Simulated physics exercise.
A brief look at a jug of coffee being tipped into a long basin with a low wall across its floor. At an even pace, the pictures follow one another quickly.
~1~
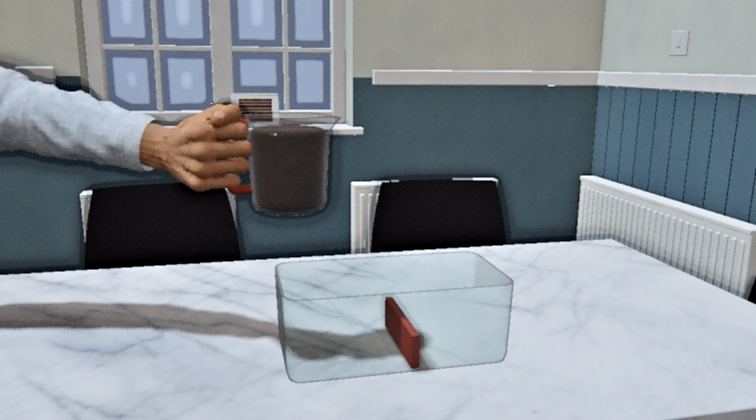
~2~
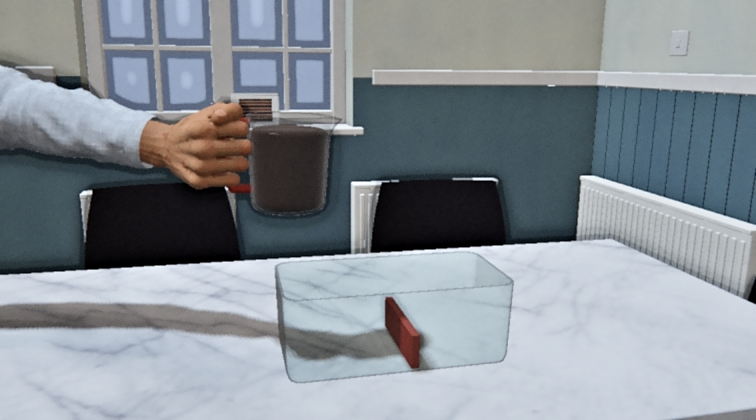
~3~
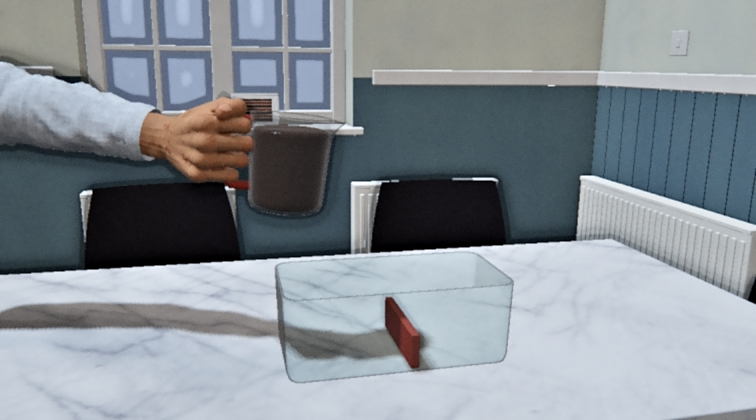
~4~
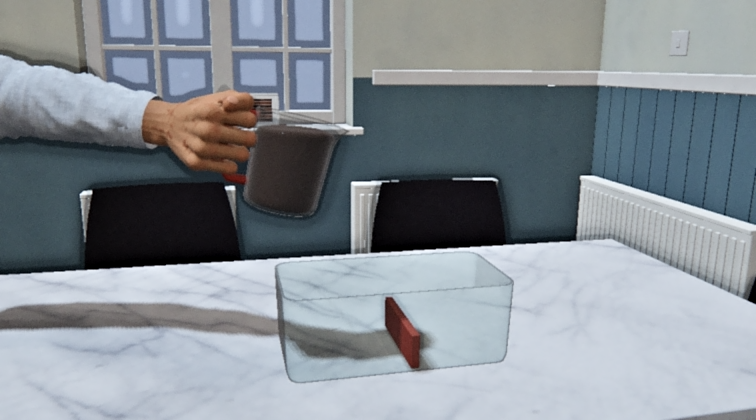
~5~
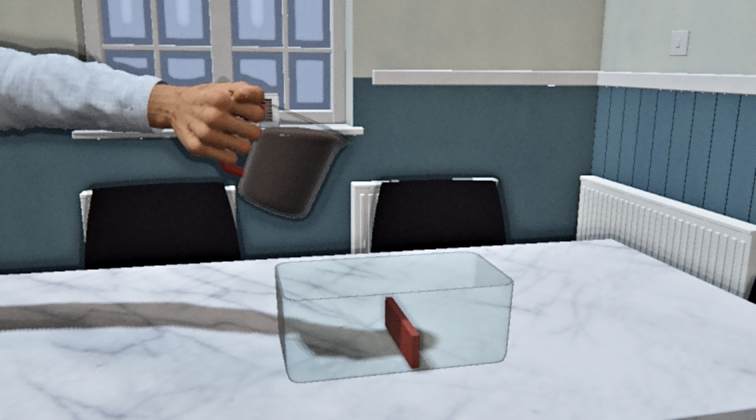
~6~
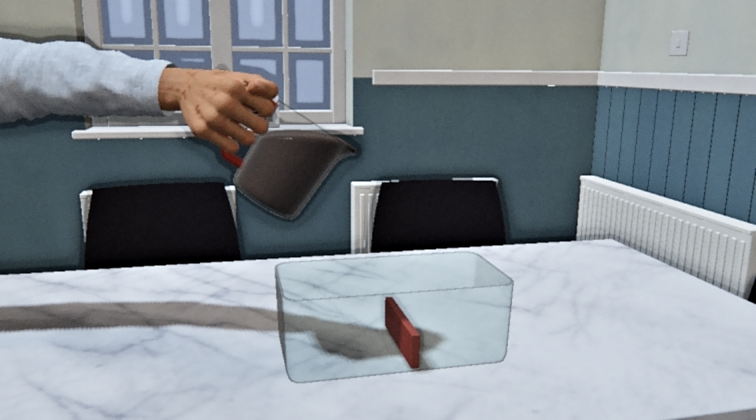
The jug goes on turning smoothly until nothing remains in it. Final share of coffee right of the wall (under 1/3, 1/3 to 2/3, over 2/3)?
Under 1/3.
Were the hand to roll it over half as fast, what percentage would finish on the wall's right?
Close to 35 per cent.
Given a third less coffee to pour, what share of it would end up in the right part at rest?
Some 0 parts in a hundred.
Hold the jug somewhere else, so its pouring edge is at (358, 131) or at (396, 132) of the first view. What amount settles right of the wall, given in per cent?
Roughly 40 percent on the first try and 90 percent on the second.
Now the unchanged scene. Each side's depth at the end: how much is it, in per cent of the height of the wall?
On the left it is 40 per cent, on the right 10.
A moment on, the jug is tipped on its side and 54 per cent is still to pour, 8 is left of the wall and 8 right of it.
Next, the jug is tipped right over and 12 per cent is still to pour, 56 is left of the wall and 14 right of it.
Then the jug is tipped right over and 1 per cent is still to pour, 70 is left of the wall and 15 right of it.
Later the jug is tipped right over and 0 per cent is still to pour, 75 is left of the wall and 16 right of it.
In the end 75 per cent lies left of the wall, 16 right of it and 9 outside.
